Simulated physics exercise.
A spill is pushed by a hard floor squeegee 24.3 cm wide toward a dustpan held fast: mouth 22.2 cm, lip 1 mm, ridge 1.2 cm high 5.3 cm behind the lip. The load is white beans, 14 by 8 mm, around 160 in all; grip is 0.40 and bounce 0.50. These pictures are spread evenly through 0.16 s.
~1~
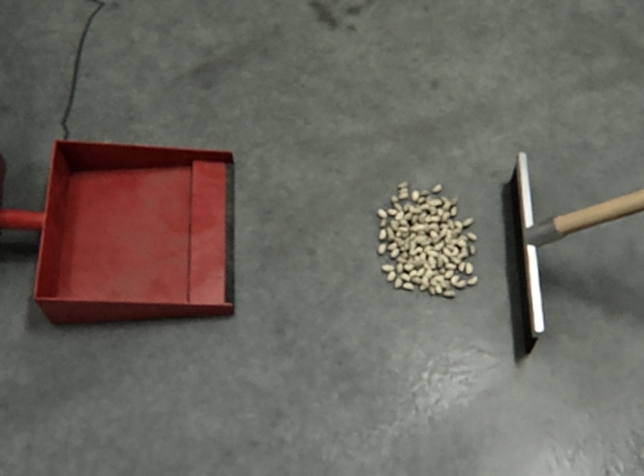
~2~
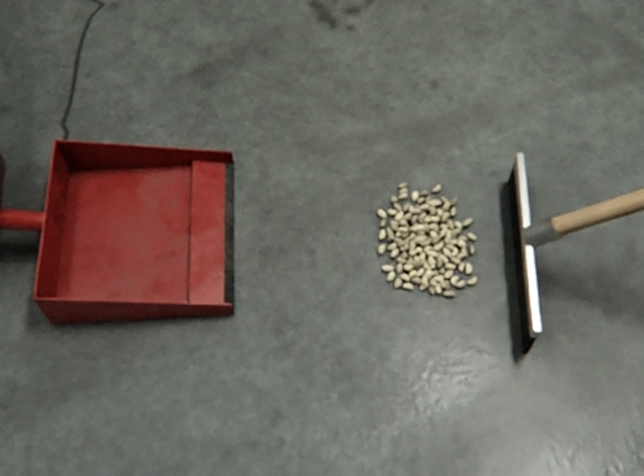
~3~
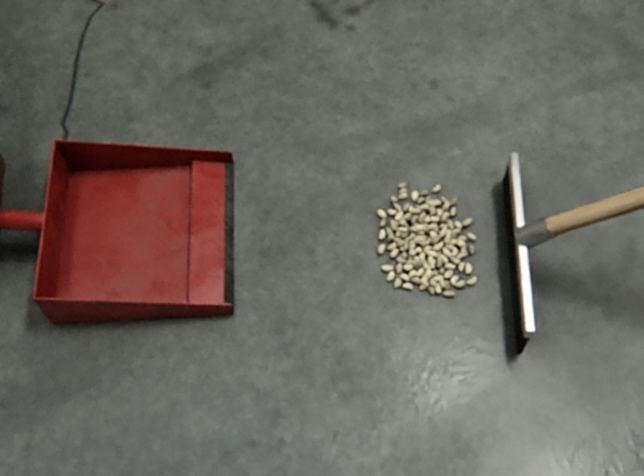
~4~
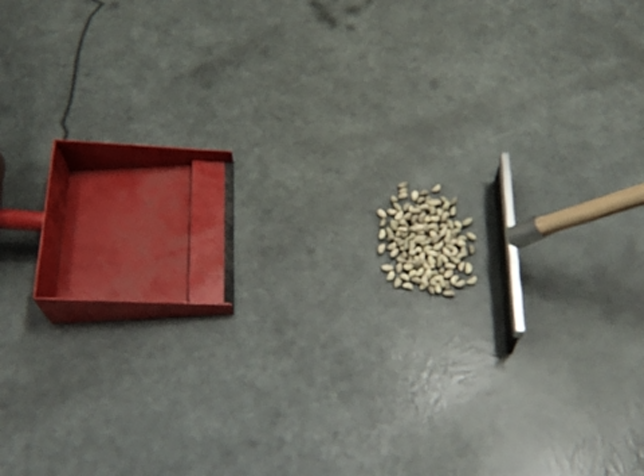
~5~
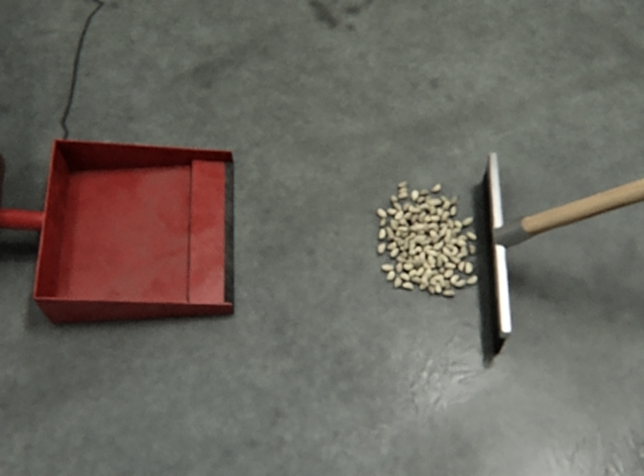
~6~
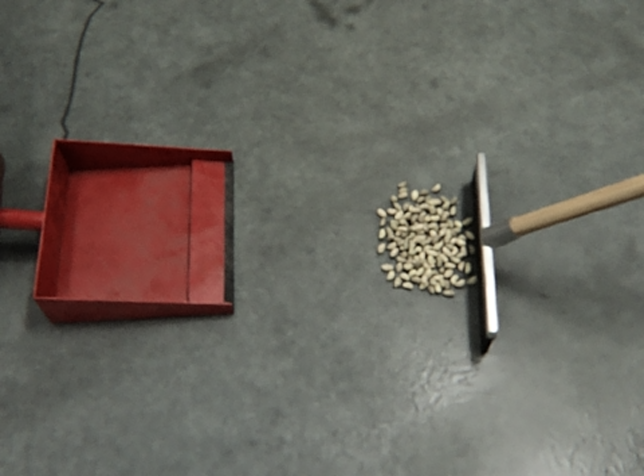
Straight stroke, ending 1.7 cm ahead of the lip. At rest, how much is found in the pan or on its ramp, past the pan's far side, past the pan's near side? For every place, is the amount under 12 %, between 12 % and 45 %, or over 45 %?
Outcome: Pan: A solid amount, far side: A sprinkling, near side: A sprinkling.
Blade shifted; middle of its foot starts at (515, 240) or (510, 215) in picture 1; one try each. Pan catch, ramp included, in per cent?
Estimates: 40 percent and 40 percent.
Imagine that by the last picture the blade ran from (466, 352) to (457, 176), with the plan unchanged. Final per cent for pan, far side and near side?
Pan 20; far 5; near 20.
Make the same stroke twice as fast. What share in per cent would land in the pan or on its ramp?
Share: About 60 %.
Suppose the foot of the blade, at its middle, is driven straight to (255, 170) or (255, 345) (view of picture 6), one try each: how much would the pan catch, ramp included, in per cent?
Roughly 25 % and 10 %.
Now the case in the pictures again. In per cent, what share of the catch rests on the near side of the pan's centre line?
70 per cent.
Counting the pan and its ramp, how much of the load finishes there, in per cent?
Some 40 per cent.
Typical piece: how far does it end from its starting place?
Somewhere around 24 centimetres.
Then, 0.28 s after the last picture, middle of the blade 17 cm from the lip; 0 % over the lip, far side 0 %, near side 5 %.
Then, 0.47 s after the last picture, middle of the blade 8 cm from the lip; 0 % over the lip, far side 0 %, near side 5 %.
Then, 0.78 s after the last picture, middle of the blade 3 cm from the lip; 40 % over the lip, far side 5 %, near side 5 %.
In the end, pan 40 %, far side 5 %, near side 5 %, in front of the lip or behind the blade 55 %.
